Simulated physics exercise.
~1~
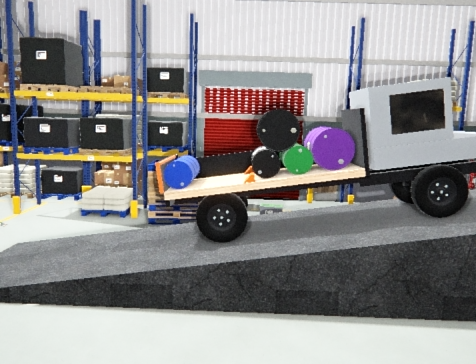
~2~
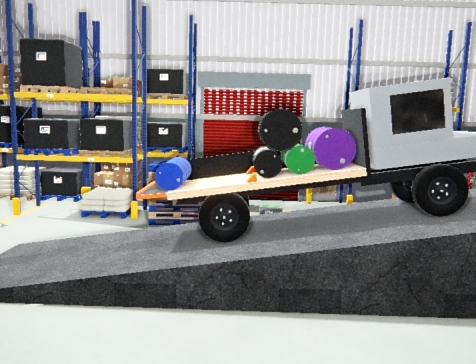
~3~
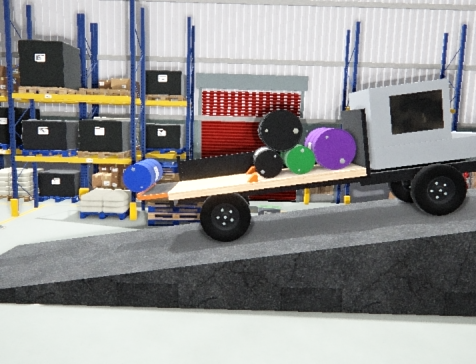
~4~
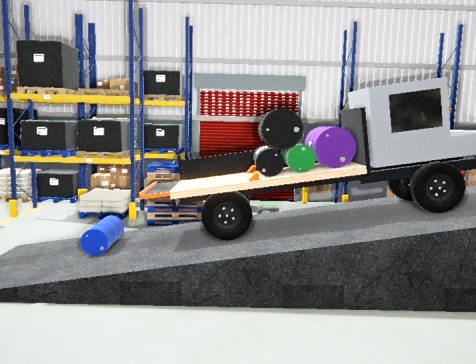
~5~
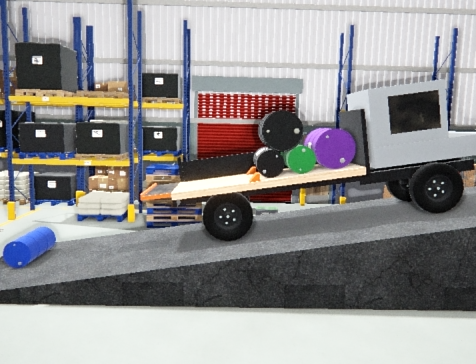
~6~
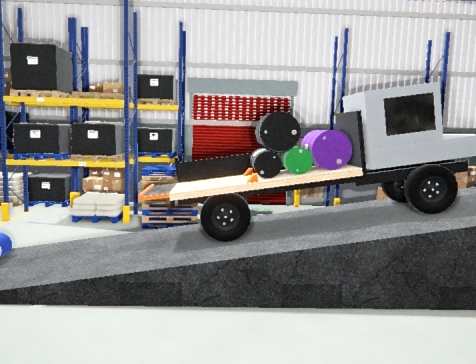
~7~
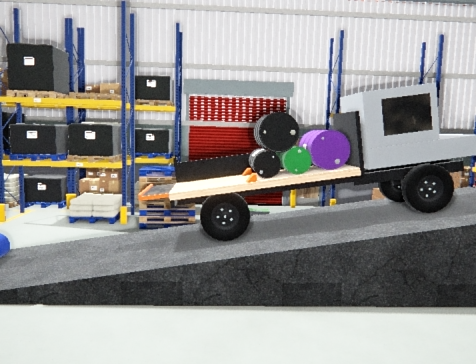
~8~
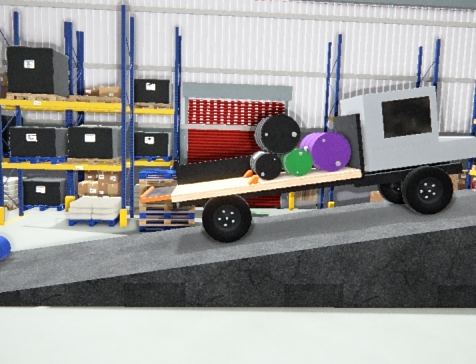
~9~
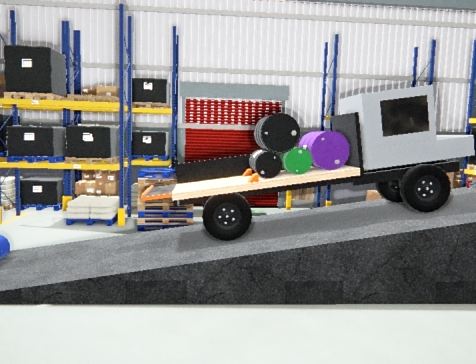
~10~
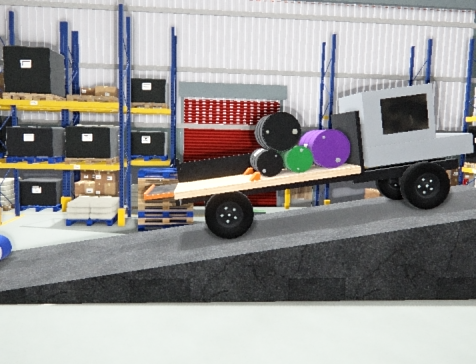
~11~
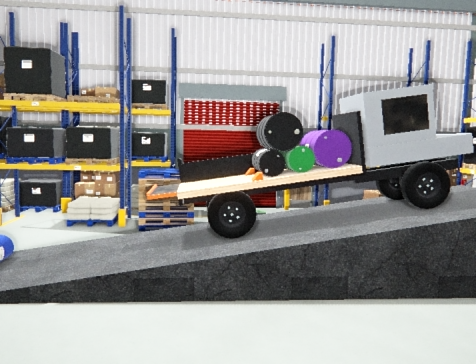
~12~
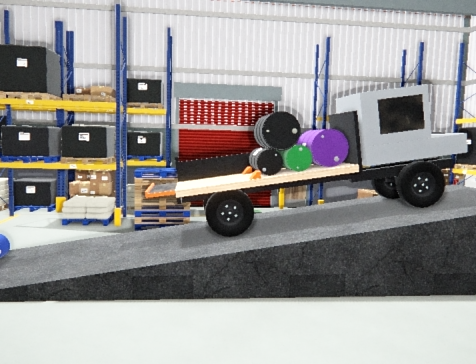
A blue drum rolled left off the back of a pick-up parked on a slope as the tailgate swung down, dropped to the ramp and rolled to the left edge of view, while the green, purple and black drums stayed on the bed.
